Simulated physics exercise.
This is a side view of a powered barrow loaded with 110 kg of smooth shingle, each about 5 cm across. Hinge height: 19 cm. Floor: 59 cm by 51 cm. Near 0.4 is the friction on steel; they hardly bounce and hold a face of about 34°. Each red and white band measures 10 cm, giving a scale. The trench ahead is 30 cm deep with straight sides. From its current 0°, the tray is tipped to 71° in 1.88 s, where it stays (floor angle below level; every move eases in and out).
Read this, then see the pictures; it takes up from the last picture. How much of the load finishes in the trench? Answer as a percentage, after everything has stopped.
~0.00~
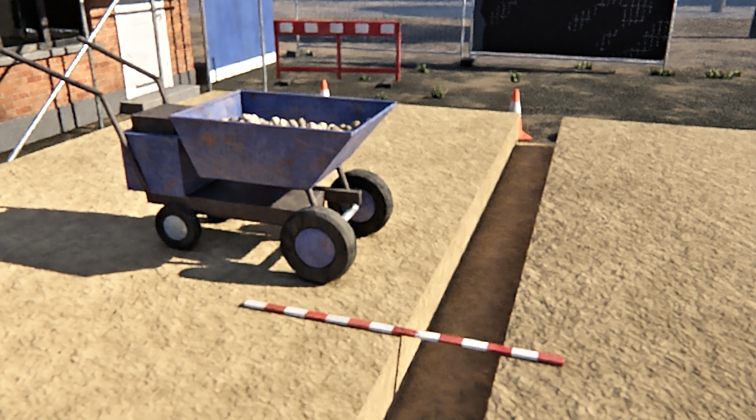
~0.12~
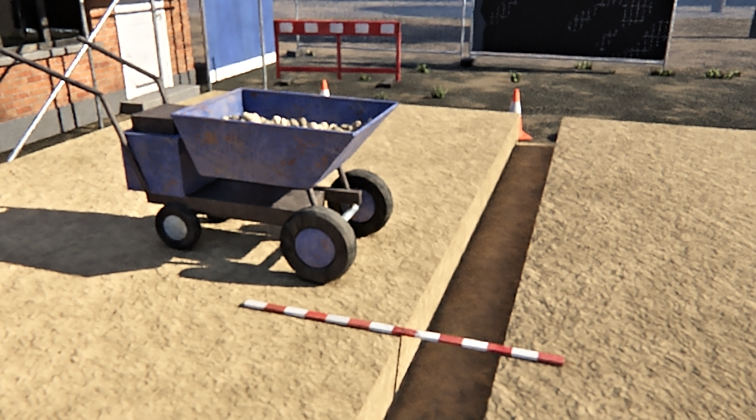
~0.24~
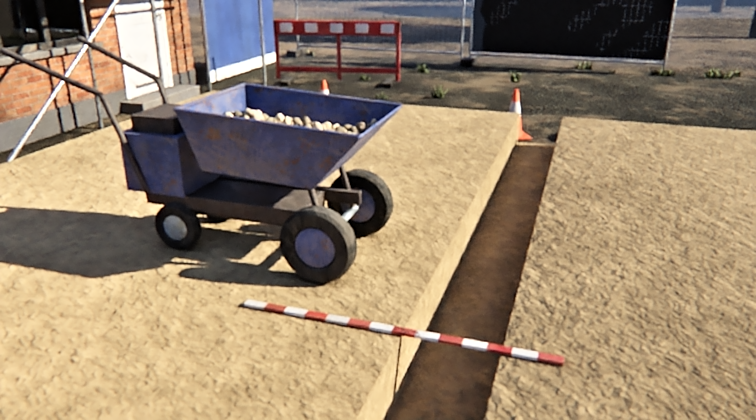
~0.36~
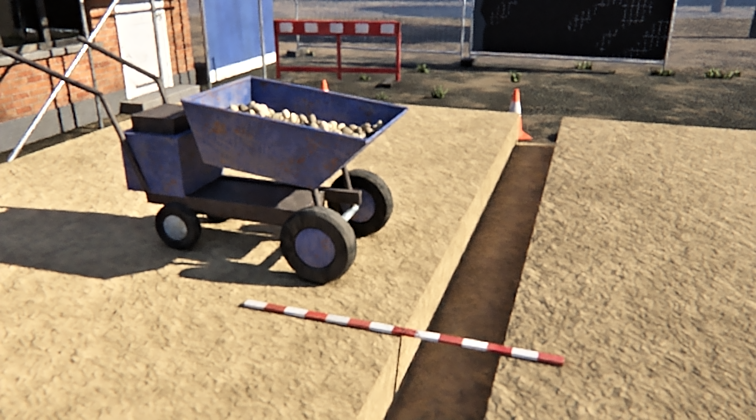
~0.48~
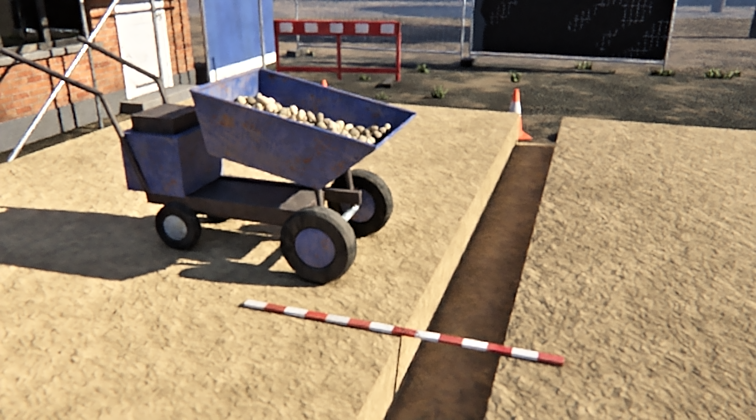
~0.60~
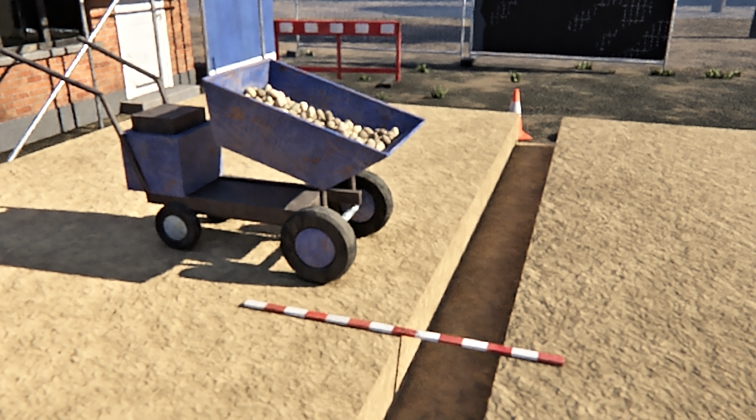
Some 93 per cent of it.
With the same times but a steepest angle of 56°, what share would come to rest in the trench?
It would be close to 70 percent.
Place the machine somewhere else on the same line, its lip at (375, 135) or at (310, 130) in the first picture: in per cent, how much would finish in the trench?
Roughly 70 per cent, then 100 per cent.
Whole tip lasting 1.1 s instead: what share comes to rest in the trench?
It would come to roughly 80 per cent.
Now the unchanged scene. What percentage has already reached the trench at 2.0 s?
Something like 60 in a hundred.
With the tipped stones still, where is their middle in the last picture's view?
Roughly at (485, 318).
After 1.4 s the floor is at 60°; 100 % in the tray; the foremost stones are at (461, 210).
After 2.0 s the floor is at 71°; 34 % in the tray, 62 % in the trench, 5 % past the trench; the foremost stones are at (572, 284).
After 2.3 s the floor is at 71°; 8 % in the tray, 85 % in the trench, 7 % past the trench; the foremost stones are at (630, 305).
After 4.3 s the floor is at 71°; 0 % in the tray, 93 % in the trench, 7 % past the trench; the foremost stones are at (651, 309).
